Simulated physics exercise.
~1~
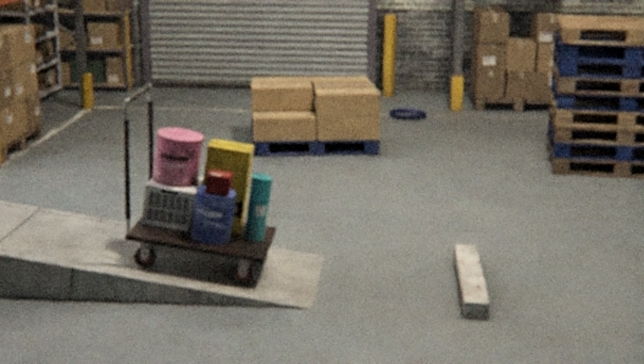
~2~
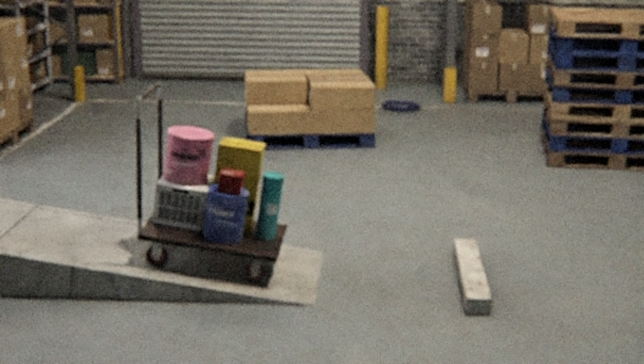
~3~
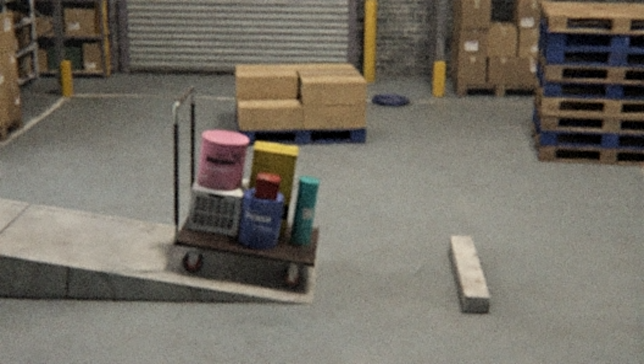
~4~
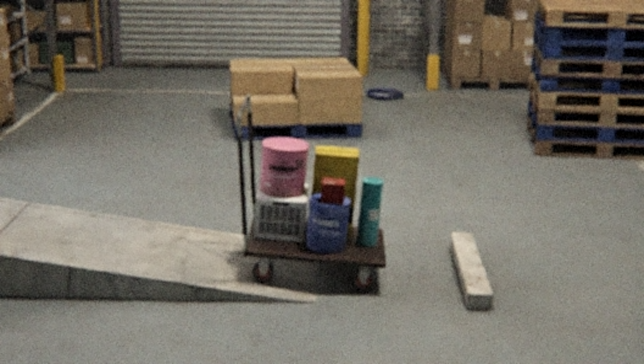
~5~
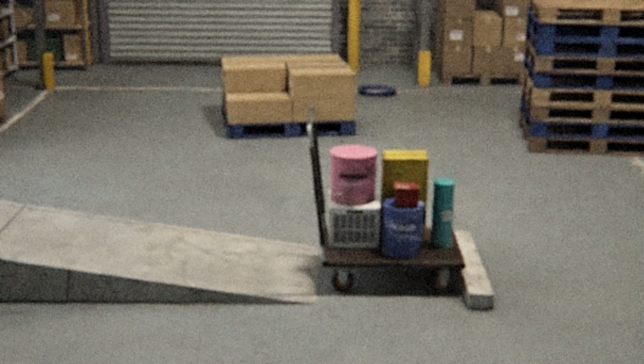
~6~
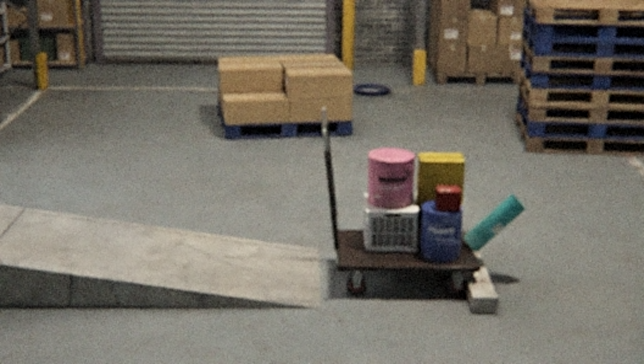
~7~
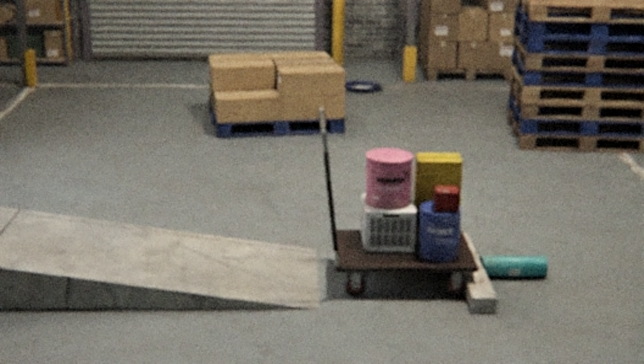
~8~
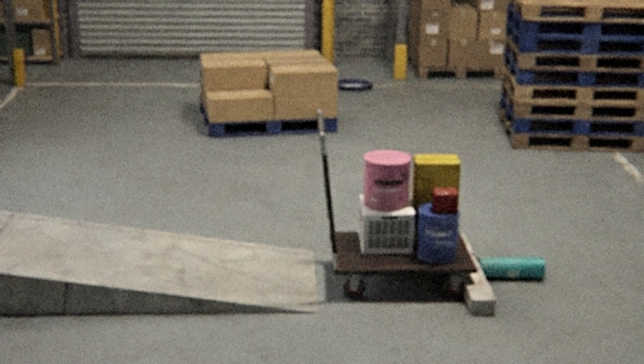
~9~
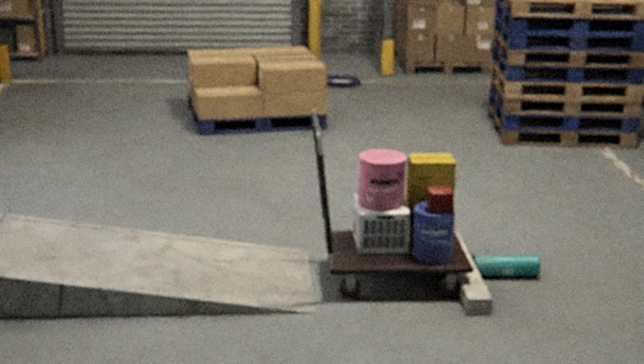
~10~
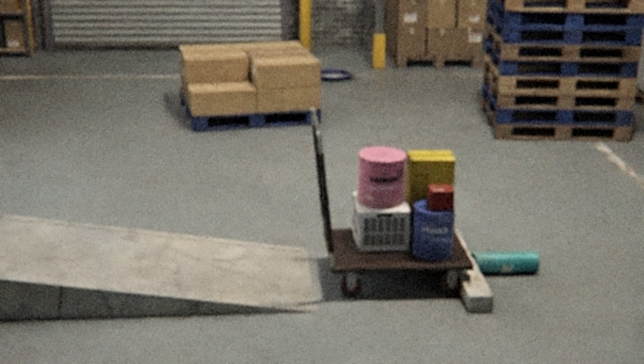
A trolley loaded with colourful containers rolled down a ramp to the right and across a short stretch of floor until it stopped against a low kerb, where the turquoise canister tipped off over the kerb and lay on its side, while everything else stayed aboard.
